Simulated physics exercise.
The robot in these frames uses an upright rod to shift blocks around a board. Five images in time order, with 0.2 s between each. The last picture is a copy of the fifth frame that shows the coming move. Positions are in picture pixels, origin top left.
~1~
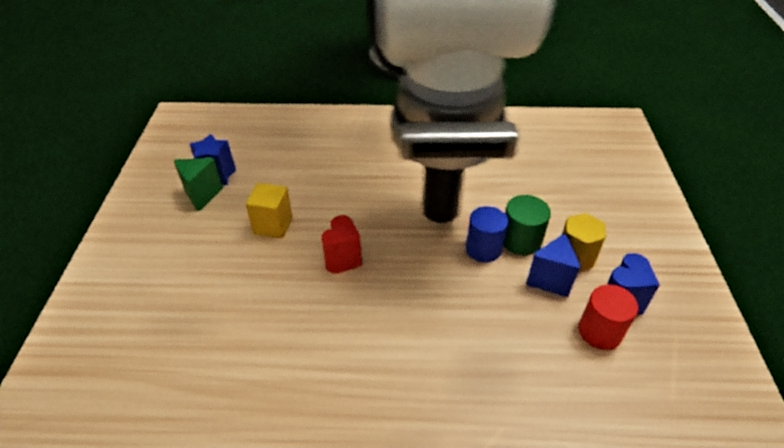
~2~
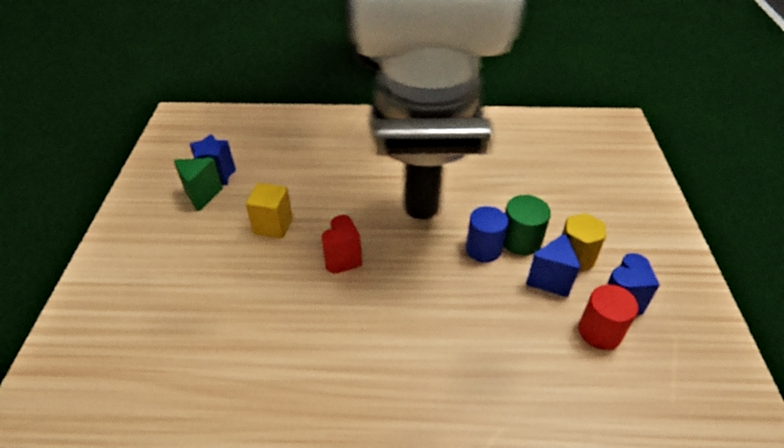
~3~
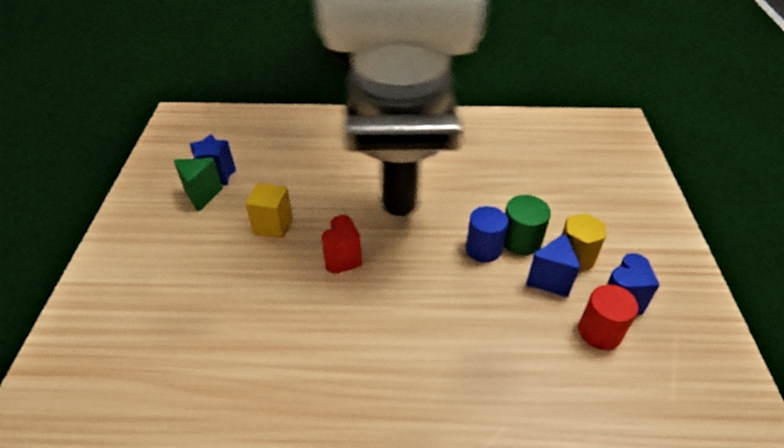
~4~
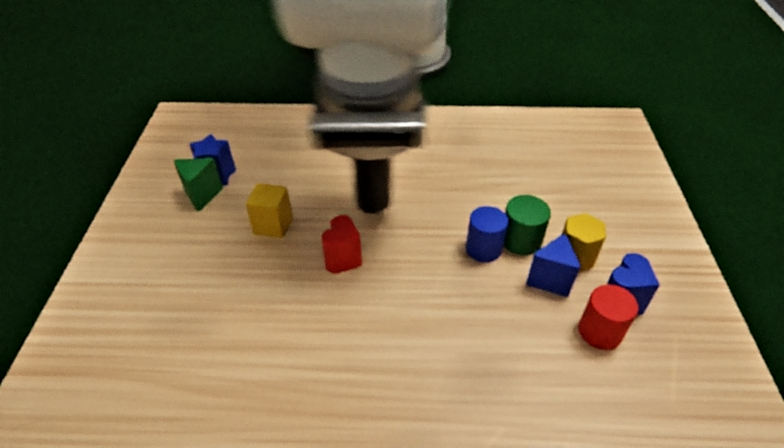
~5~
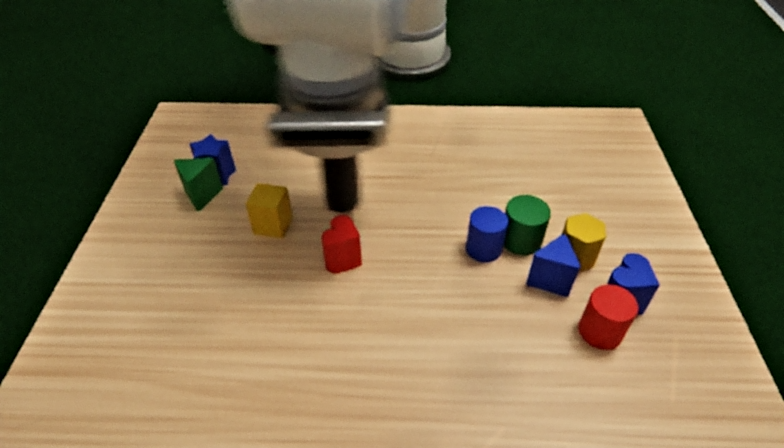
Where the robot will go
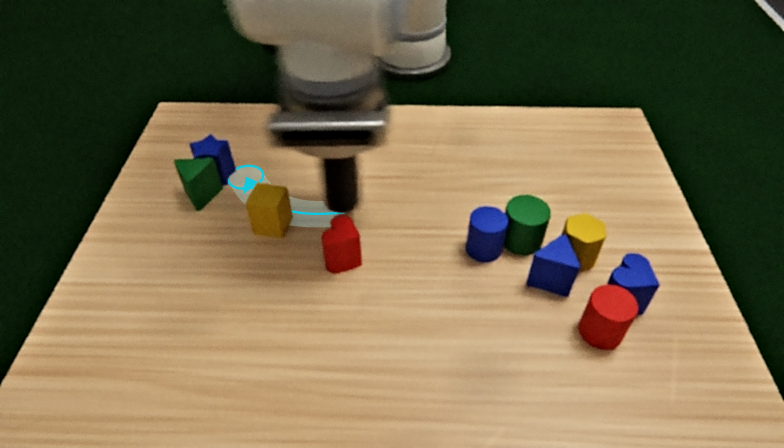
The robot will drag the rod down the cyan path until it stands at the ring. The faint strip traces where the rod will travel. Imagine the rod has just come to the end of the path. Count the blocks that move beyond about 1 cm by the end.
The number is one.
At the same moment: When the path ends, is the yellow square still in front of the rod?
No, that is not what happens.
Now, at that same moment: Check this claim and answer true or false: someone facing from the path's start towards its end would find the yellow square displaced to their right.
That is false.
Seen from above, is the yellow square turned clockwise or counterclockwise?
Answer: Anticlockwise.
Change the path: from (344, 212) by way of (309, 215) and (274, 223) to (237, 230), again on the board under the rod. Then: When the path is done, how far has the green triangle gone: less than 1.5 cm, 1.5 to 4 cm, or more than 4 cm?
The displacement of the green triangle is below 1.5 cm.
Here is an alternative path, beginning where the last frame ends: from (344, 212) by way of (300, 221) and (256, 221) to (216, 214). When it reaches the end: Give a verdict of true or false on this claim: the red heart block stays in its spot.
True.
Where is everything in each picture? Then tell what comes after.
In the first frame, rod's lower end (441, 210); blue star block (208, 146); yellow square (266, 195).
In the second frame, rod (422, 207); blocks still.
In the third frame, rod (400, 203); blocks still.
In the fourth frame, rod (373, 201); blocks still.
In the fifth frame, rod (343, 200); blue star block (208, 146); yellow square (266, 195).
Drawn move, from (344, 212) via (300, 213) and (265, 200), ending at (246, 177).
On the path given first. One third of the way, rod (298, 201); yellow square (257, 197), turned 15° anticlockwise.
Two thirds of the way, rod (262, 187); yellow square (244, 197), turned 65° anticlockwise.
At the end, rod (243, 165); blue star block still; yellow square (244, 197), turned 65° anticlockwise.
